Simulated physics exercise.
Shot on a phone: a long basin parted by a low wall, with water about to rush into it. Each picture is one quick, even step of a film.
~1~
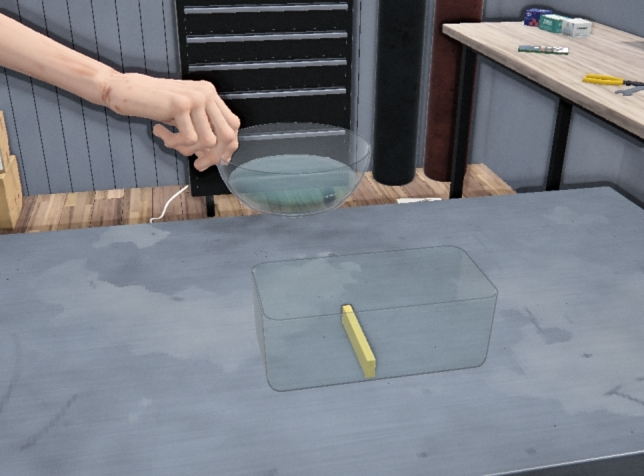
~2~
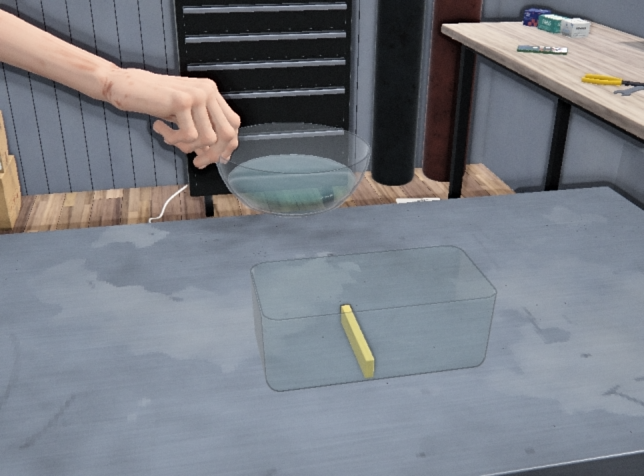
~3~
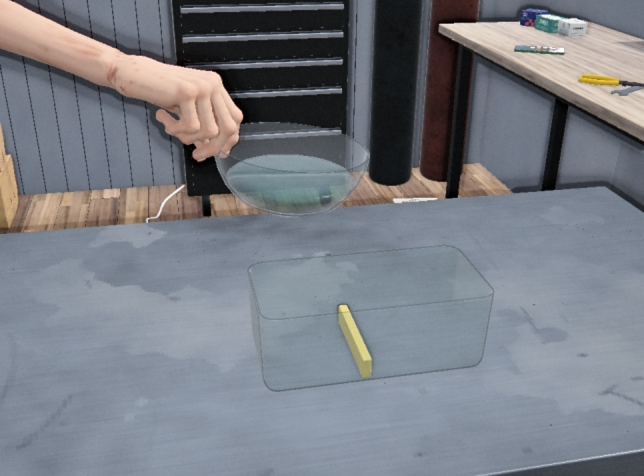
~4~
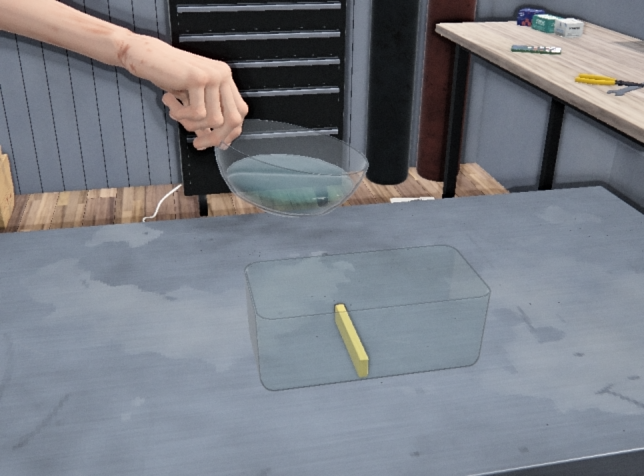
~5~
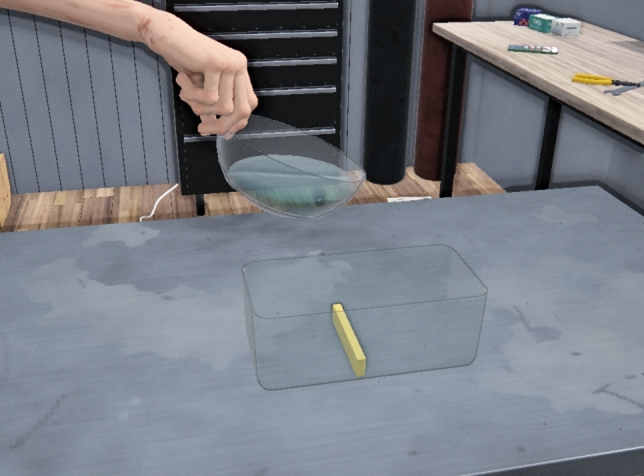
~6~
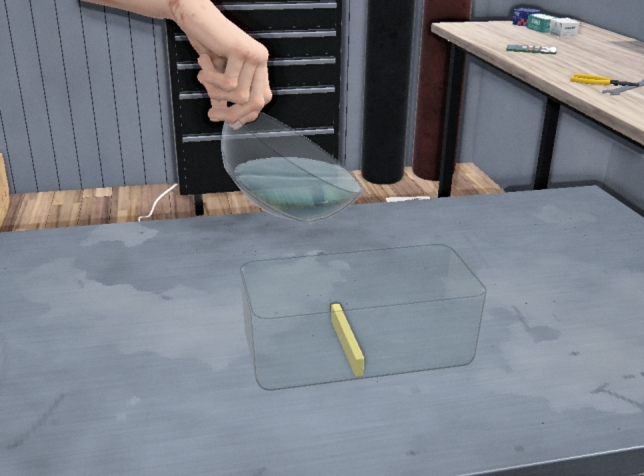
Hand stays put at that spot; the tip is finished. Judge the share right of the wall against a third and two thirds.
Tops two thirds.
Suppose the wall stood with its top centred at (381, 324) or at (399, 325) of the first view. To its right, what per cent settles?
First try around 55 percent; second try around 30 percent.
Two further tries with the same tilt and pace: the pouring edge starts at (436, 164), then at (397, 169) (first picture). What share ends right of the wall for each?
About 75 per cent, then about 85 per cent.
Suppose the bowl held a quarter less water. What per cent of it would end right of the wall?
Estimated share: Close to 75 per cent.
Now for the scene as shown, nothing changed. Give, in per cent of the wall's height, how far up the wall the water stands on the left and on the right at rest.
Left part: 20 per cent; right part: 60.
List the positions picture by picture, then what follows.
In the first picture, tilt 0°; pouring edge (367, 143); surface from (228, 179) to (355, 170); the long basin's rim runs from (257, 292) to (479, 270); the wall's top is at (358, 332).
In the second picture, tilt 1°; pouring edge (367, 145); surface from (227, 178) to (354, 171).
In the third picture, tilt 6°; pouring edge (366, 150); surface from (226, 175) to (352, 172).
In the fourth picture, tilt 13°; pouring edge (364, 159); surface from (225, 173) to (351, 174).
In the fifth picture, tilt 22°; pouring edge (362, 170); surface from (227, 172) to (353, 176).
In the sixth picture, tilt 33°; pouring edge (358, 184); surface from (234, 174) to (358, 176).
A moment on, the bowl is tipped on its side and 19 per cent is still to pour, 0 is left of the wall and 40 right of it.
Next, the bowl is tipped on its side and 1 per cent is still to pour, 18 is left of the wall and 75 right of it.
Then the bowl is tipped on its side and 0 per cent is still to pour, 22 is left of the wall and 77 right of it.
Later the bowl is tipped on its side and 0 per cent is still to pour, 22 is left of the wall and 77 right of it.
At rest 22 per cent lies left of the wall, 77 right of it and 1 outside.
